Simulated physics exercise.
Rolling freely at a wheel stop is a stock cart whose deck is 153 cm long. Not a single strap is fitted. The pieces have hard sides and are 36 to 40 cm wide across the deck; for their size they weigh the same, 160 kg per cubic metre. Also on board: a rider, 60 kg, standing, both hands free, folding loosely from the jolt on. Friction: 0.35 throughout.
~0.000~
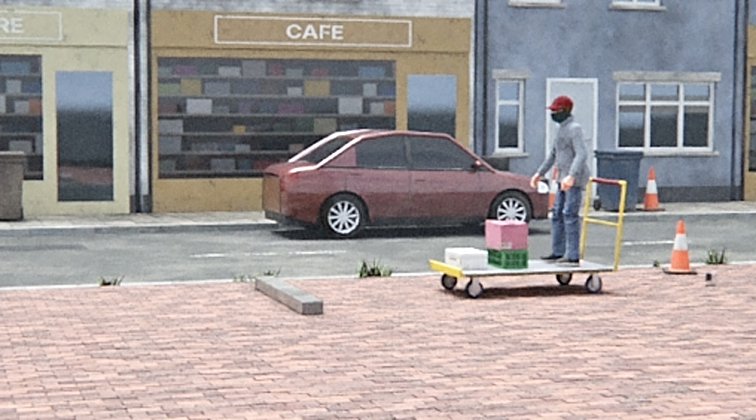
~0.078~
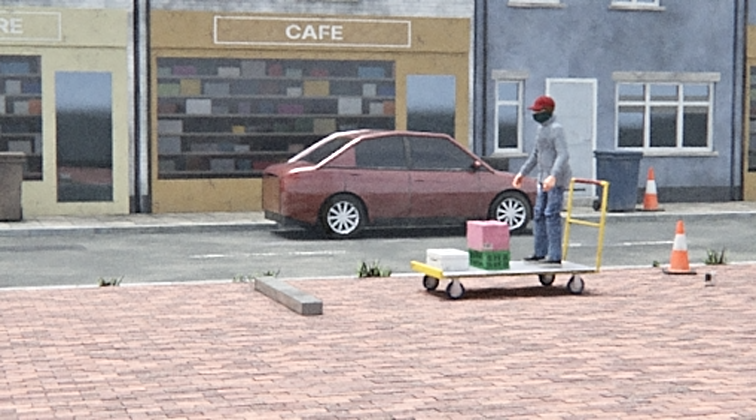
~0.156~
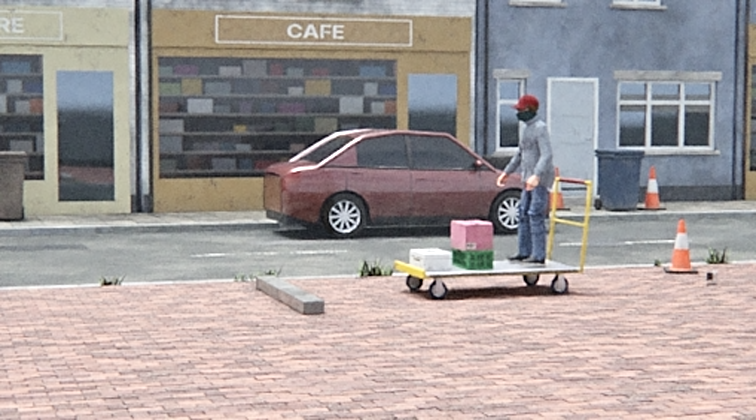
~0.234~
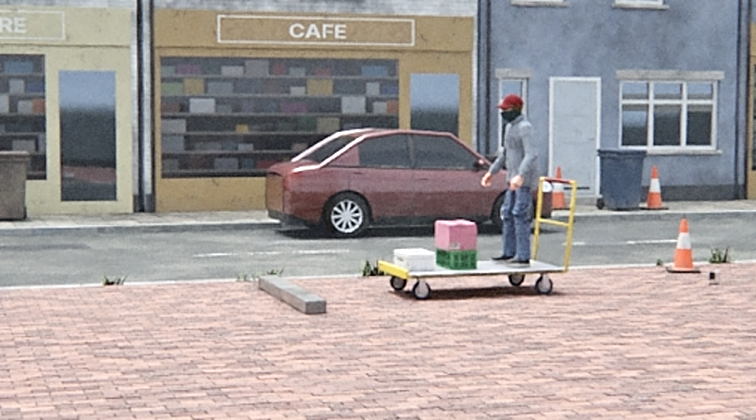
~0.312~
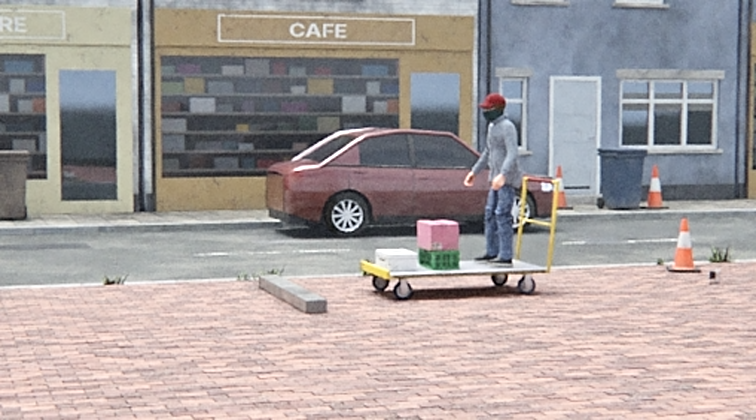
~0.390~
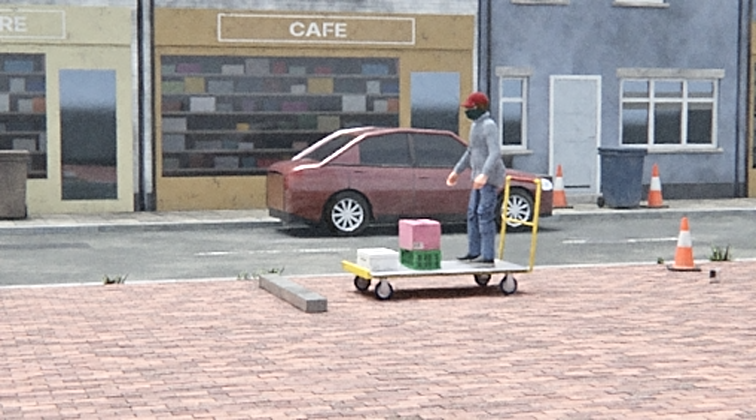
A person in a red cap rides standing on a cart carrying boxes leftward across brick paving.
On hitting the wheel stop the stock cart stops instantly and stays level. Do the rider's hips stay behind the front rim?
No: It is left off the deck.
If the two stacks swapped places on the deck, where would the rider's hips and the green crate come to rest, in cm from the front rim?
Rest positions - hips: 30 past; green: 20 behind.
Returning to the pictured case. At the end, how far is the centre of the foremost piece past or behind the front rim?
Result: Centre approx. 20 cm past the front rim.
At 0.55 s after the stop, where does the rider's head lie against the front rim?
20 cm past.
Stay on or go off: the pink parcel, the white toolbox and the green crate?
Final: Pink gone, white secure, green secure.
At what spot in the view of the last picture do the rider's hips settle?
About (225, 280).
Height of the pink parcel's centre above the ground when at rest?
About 10 cm above the ground.
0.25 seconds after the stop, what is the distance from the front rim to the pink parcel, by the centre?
About 35 cm behind the rim.
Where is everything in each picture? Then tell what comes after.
Hips (573, 173), white toolbox (466, 259), rim corner (461, 274); 0 cm covered, 149 to go, in the first picture.
Hips (555, 174), white toolbox (448, 260), rim corner (442, 275); 18 cm covered, 131 to go, in the second picture.
Hips (539, 173), white toolbox (431, 260), rim corner (424, 274); 36 cm covered, 113 to go, in the third picture.
Hips (524, 173), white toolbox (414, 260), rim corner (407, 275); 54 cm covered, 95 to go, in the fourth picture.
Hips (506, 172), white toolbox (396, 260), rim corner (388, 275); 72 cm covered, 77 to go, in the fifth picture.
Hips (488, 172), white toolbox (378, 260), rim corner (369, 275); 90 cm covered, 59 to go. Speed about 2.3 m/s, in the sixth picture.
After 0.64 s the deck stops.
After 0.89 s the rider's hips are 74 cm behind the rim, near (370, 199) in the last picture's view.
After 1.19 s the rider's hips are 36 cm behind the rim, near (330, 209) in the last picture's view.
After 1.64 s the rider's hips are 15 cm past the rim, near (275, 211) in the last picture's view.
When all is still (4.5 s), past the rim, pink parcel and the rider's hips; behind it, green crate and white toolbox.
